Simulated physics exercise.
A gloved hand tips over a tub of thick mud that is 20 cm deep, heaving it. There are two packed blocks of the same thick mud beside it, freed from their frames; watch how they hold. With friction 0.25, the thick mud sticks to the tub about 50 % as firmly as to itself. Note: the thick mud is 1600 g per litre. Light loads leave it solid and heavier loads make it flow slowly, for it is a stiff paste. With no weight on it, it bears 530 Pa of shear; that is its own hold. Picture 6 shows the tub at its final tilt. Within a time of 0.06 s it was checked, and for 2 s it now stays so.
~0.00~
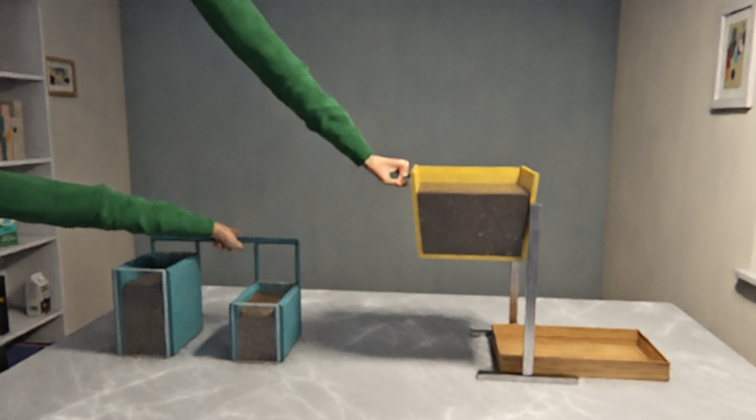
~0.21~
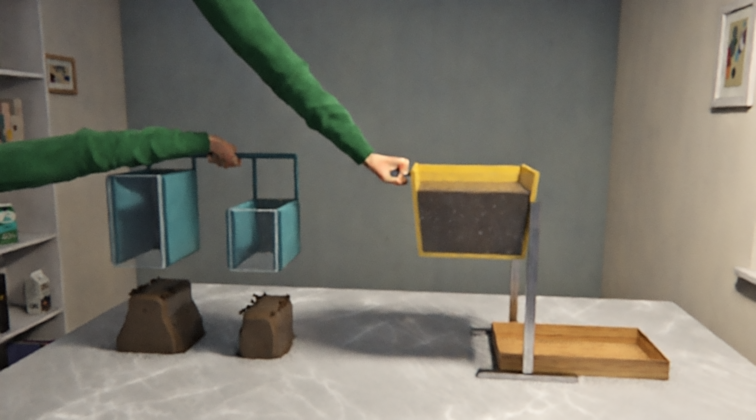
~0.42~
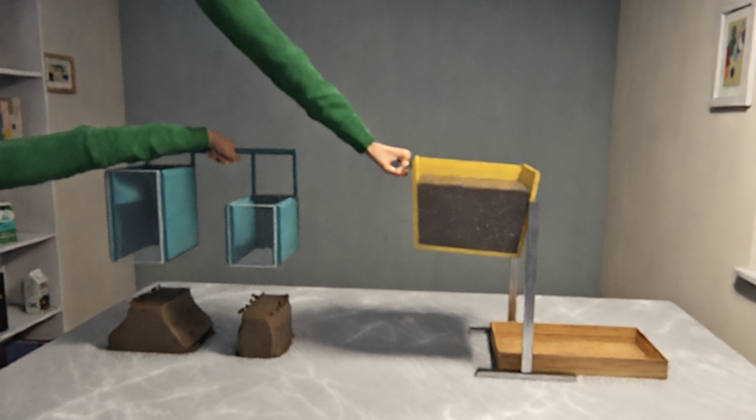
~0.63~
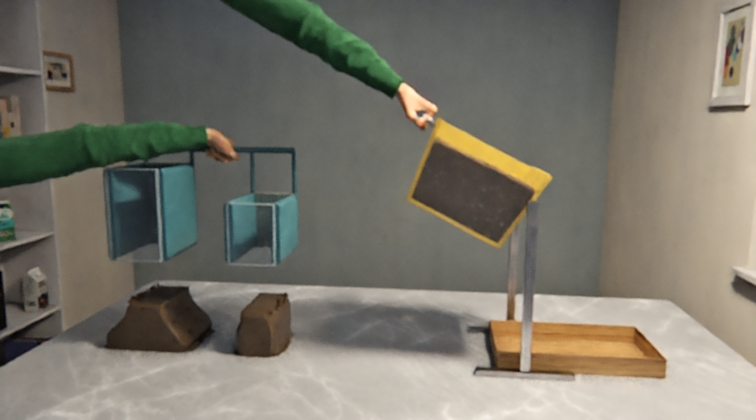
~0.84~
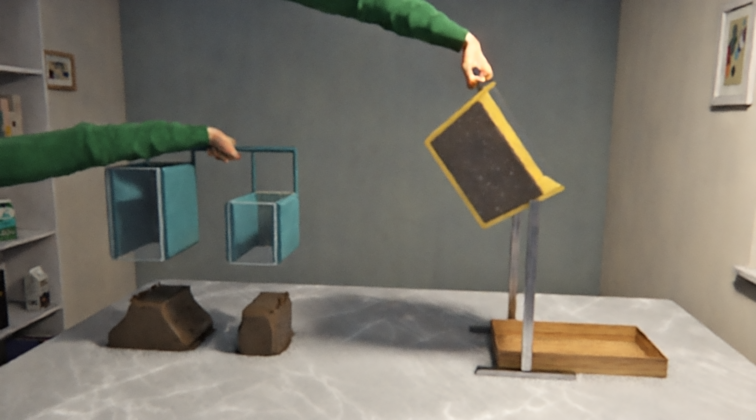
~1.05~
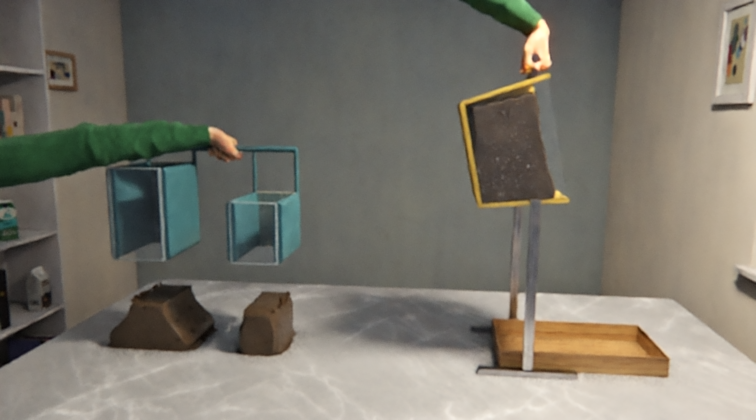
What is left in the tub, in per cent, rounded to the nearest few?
Around 50 in every hundred.
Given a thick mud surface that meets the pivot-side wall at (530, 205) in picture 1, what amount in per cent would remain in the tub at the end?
Around 65 per cent.
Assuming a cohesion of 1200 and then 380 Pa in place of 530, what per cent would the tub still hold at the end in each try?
Respectively 100 % and 45 %.
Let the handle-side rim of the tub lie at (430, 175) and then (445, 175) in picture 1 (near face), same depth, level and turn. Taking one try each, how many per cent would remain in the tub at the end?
Respectively 65 % and 95 %.
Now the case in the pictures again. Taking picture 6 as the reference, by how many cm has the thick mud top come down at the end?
Roughly 14 cm.
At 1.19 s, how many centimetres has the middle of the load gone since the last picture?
Some 5 cm.
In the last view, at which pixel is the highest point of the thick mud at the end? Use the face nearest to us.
The highest point sits at around (508, 156).
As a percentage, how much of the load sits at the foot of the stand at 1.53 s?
Near 0 %.
After 1.19 s, the tub is at 78 degrees and holds 93 %.
After 1.36 s, the tub is at 78 degrees and holds 63 %.
After 1.53 s, the tub is at 78 degrees and holds 51 %.
After 1.70 s, the tub is at 78 degrees and holds 50 %.
After 3.05 s, the tub is at 78 degrees and holds 50 %.
